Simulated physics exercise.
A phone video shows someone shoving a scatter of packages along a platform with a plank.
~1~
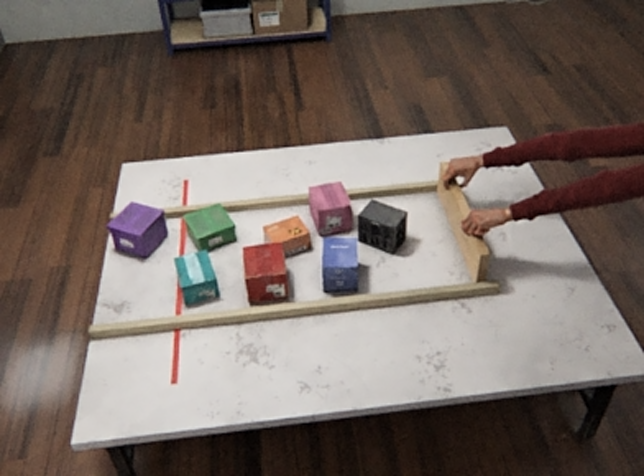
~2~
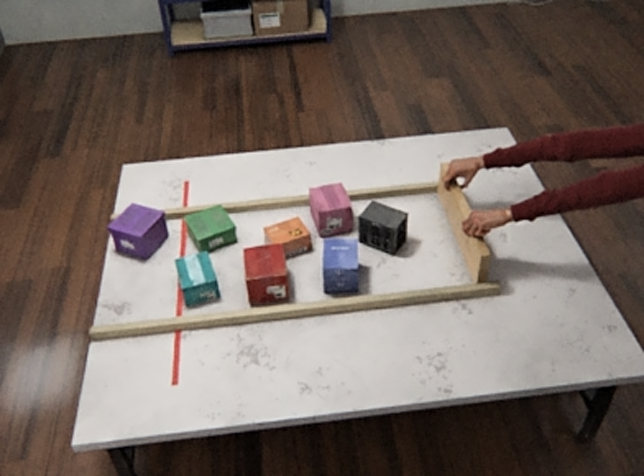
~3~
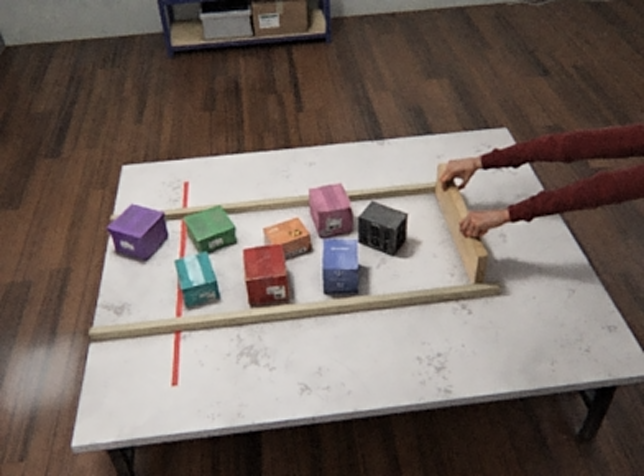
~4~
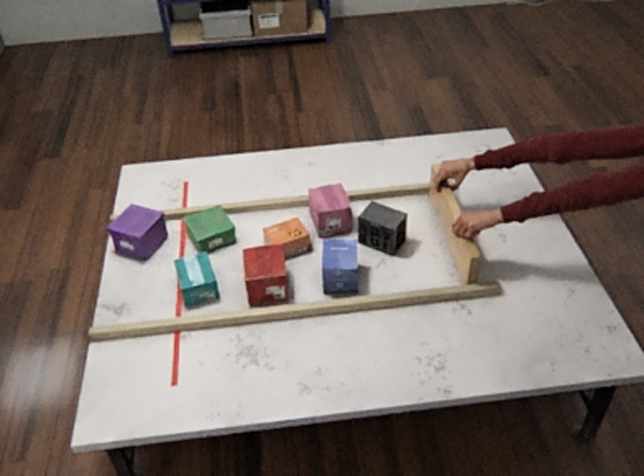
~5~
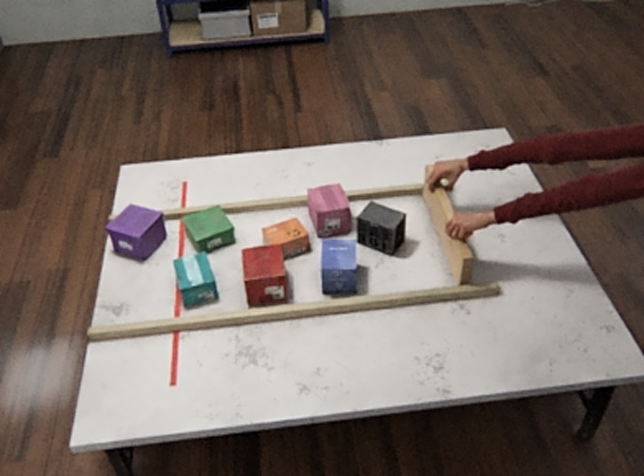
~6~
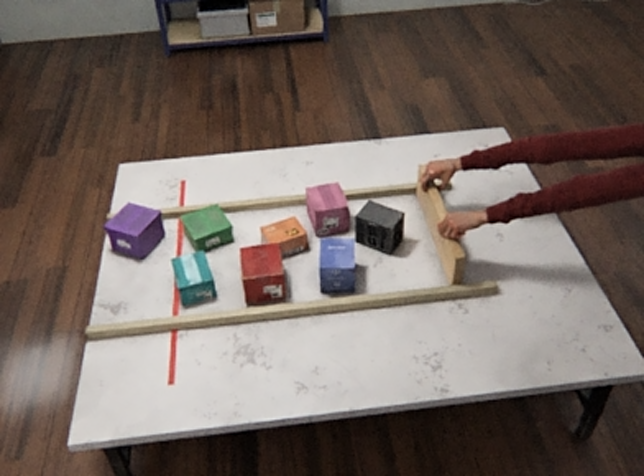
On a white table above a dark wood floor, coloured boxes sit scattered between two wooden rails, a purple one beyond a red line at left. Two hands hold a plank still at the right, then slide it slightly left toward the black box, while the boxes stay put.
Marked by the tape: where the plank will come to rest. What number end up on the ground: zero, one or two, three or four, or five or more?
I foresee one or two drops here.
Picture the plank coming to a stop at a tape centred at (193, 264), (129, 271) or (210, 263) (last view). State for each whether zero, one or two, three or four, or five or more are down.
One after the other, the answers are 1 or 2; more than four; zero.
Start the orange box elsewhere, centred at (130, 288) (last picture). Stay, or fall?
It goes over.
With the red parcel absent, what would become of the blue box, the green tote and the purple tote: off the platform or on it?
Outcome: The blue box holds its spot, the green tote holds its spot, the purple tote goes off.
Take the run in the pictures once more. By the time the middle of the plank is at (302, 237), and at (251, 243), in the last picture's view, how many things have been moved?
At the first spot the count is 5, and at the second it is 7.
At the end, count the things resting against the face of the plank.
At rest, 3 are in contact.
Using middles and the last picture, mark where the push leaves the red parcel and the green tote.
First (117, 288), then (123, 232).
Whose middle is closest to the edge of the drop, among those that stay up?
That would be the green tote.
Early on, none off yet; purple tote at rest near (136, 231); turquoise parcel at rest near (194, 278); green tote at rest near (207, 229).
A while later, none off yet; purple tote travelled a little near (123, 233); turquoise parcel travelled about its own width near (134, 282); green tote travelled about its own width near (171, 228).
Finally, the number that fall off is one or two; lost, turquoise parcel and purple tote.
